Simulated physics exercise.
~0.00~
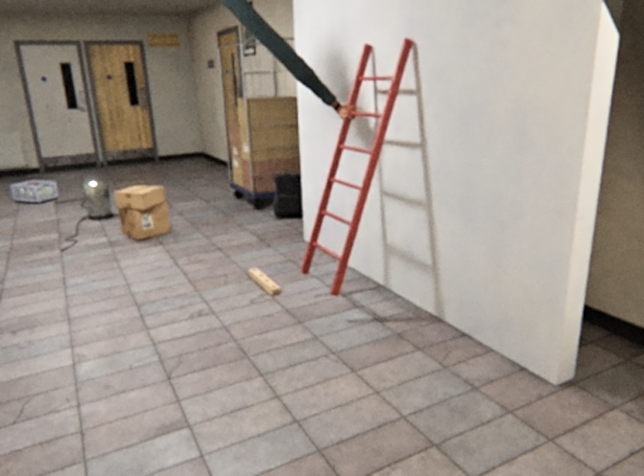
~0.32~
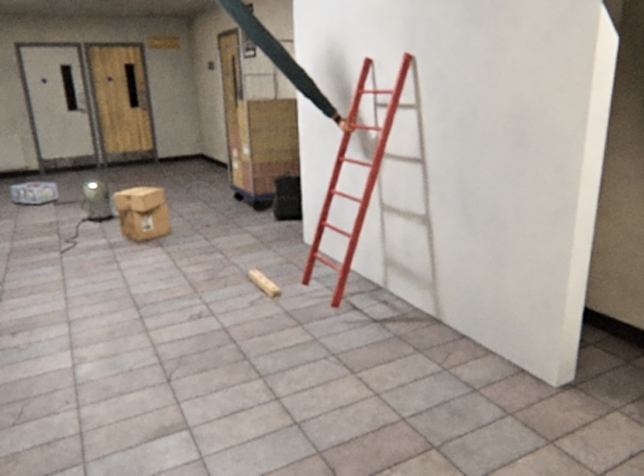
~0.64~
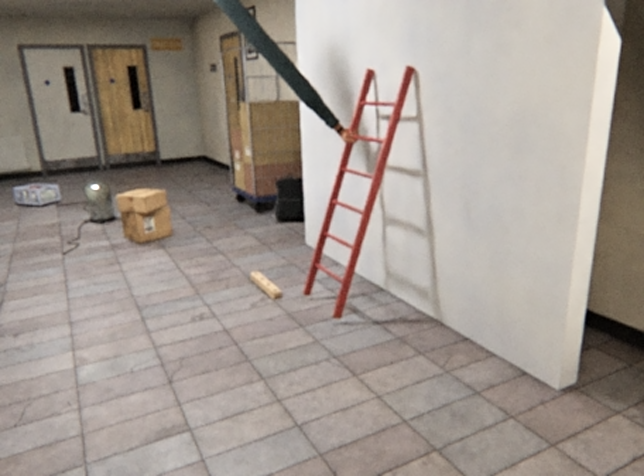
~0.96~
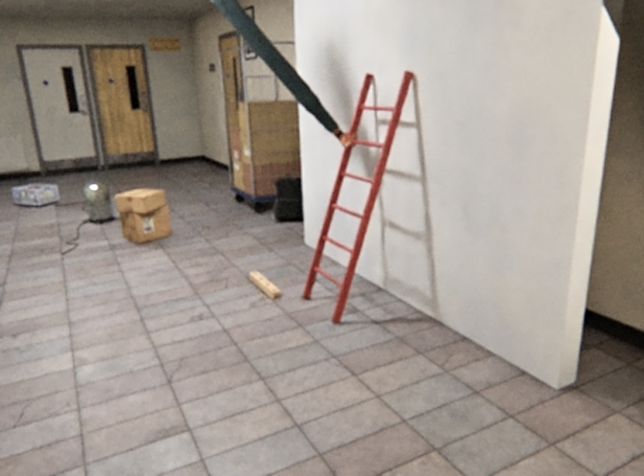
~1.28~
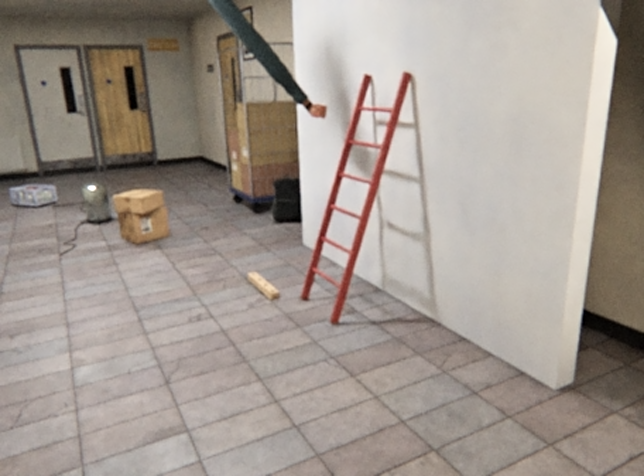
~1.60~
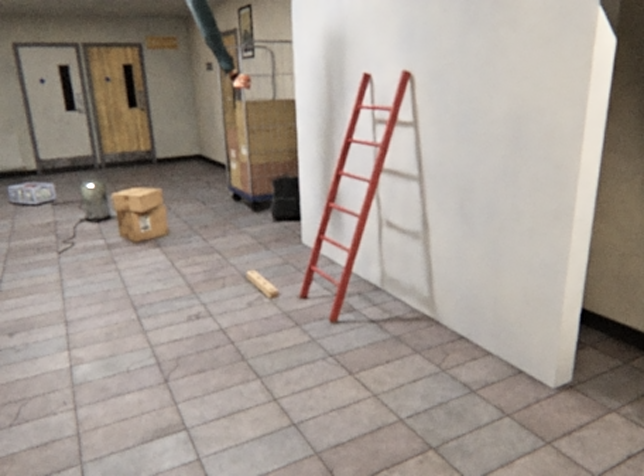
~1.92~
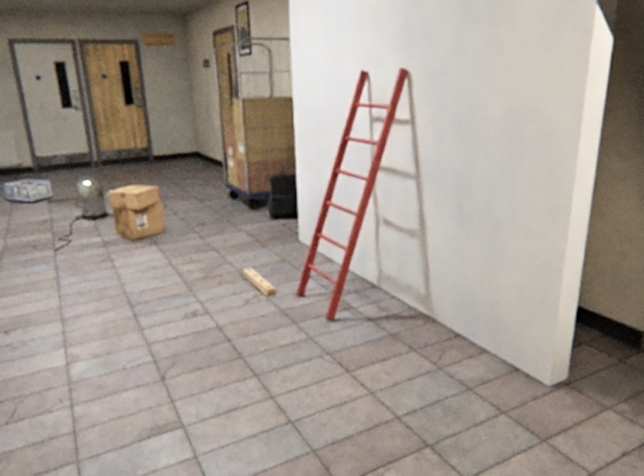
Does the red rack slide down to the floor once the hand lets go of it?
No, the red rack stays up, leaning against the white wall panel after the hand has drawn away.
